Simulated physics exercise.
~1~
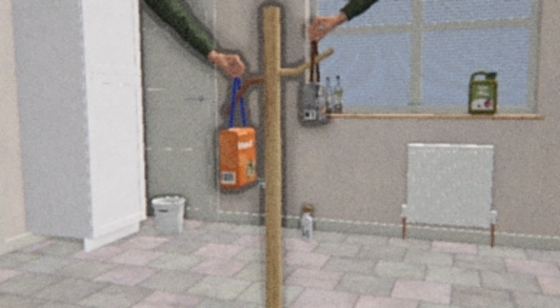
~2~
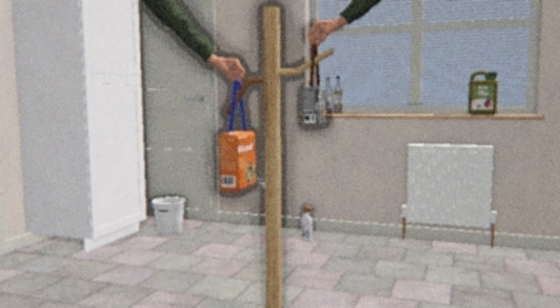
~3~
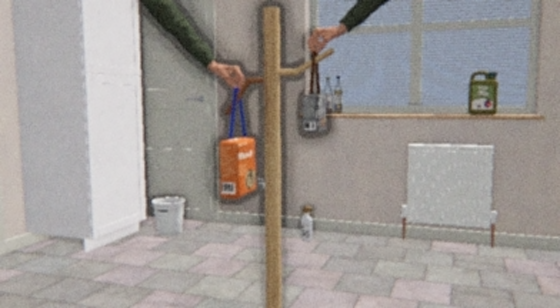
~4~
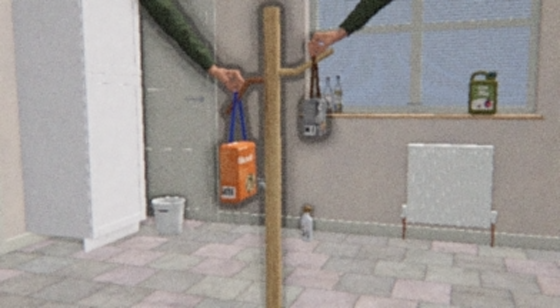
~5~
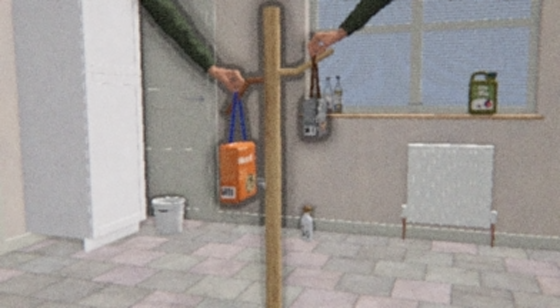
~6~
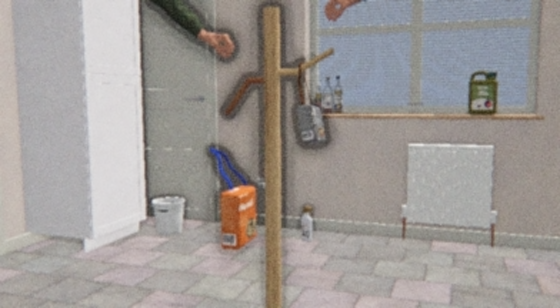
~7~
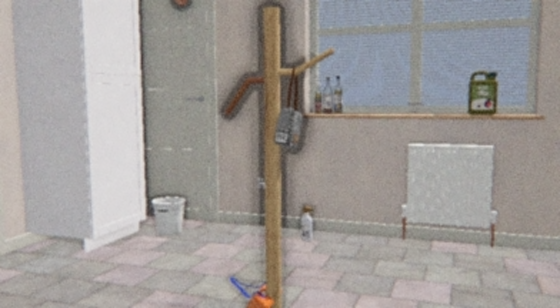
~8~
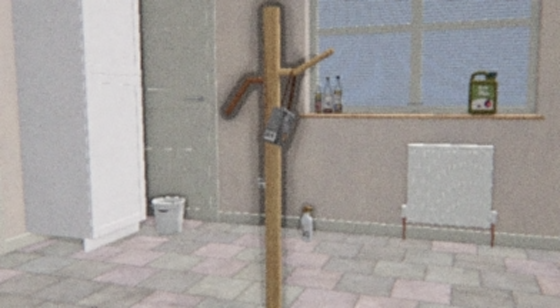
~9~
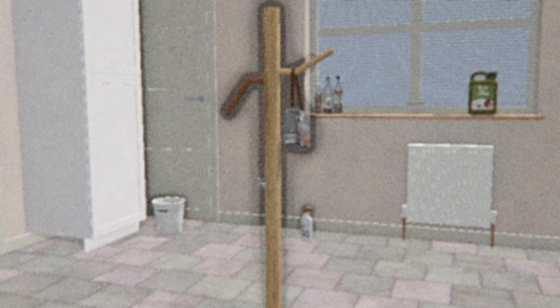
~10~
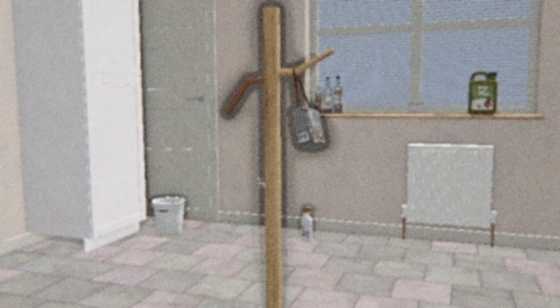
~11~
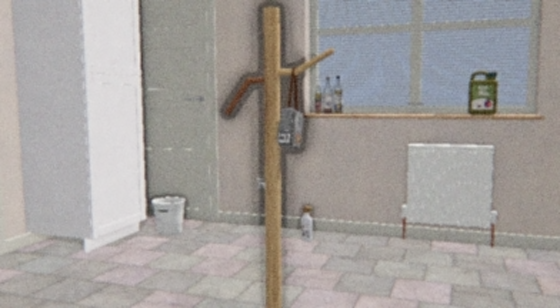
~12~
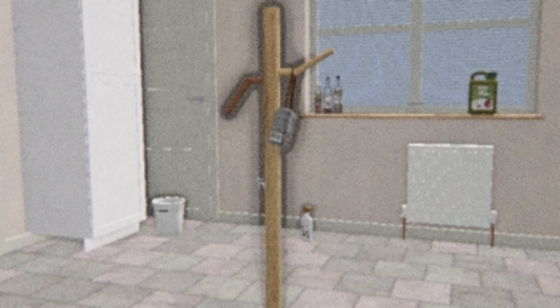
The video shows two hands lowering an orange bag and a grey pouch by their loops onto a wooden post's pegs, then letting go. The orange bag slips from the drooping left peg and falls to the floor, while the grey pouch swings and stays hanging on the right.
